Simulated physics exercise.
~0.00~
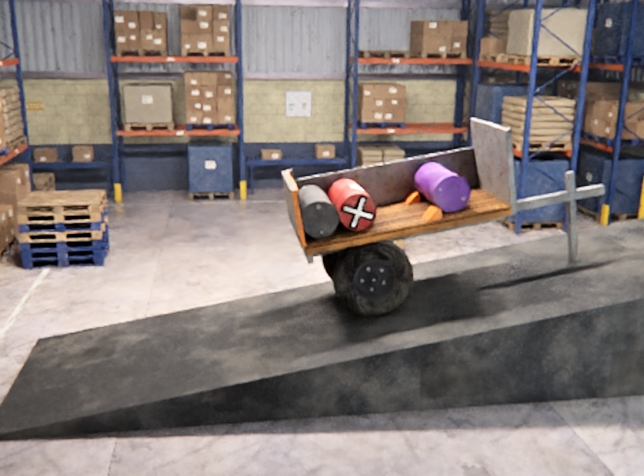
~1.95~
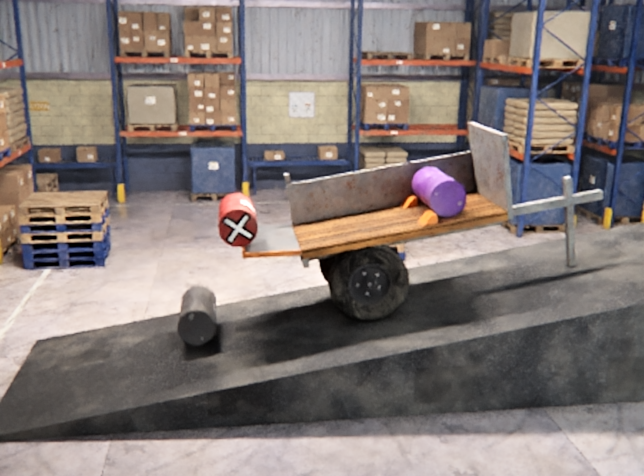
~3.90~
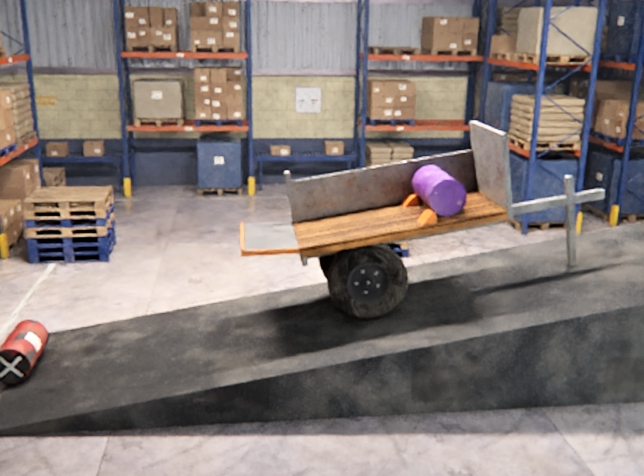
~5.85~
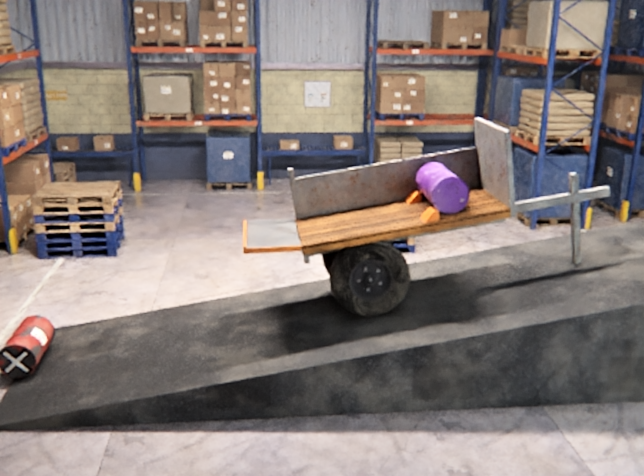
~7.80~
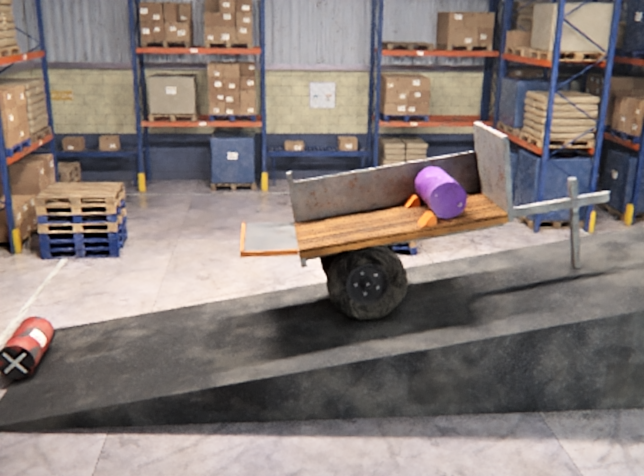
A trailer's tailgate drops, dark and red drums roll off left, and purple stays aboard.
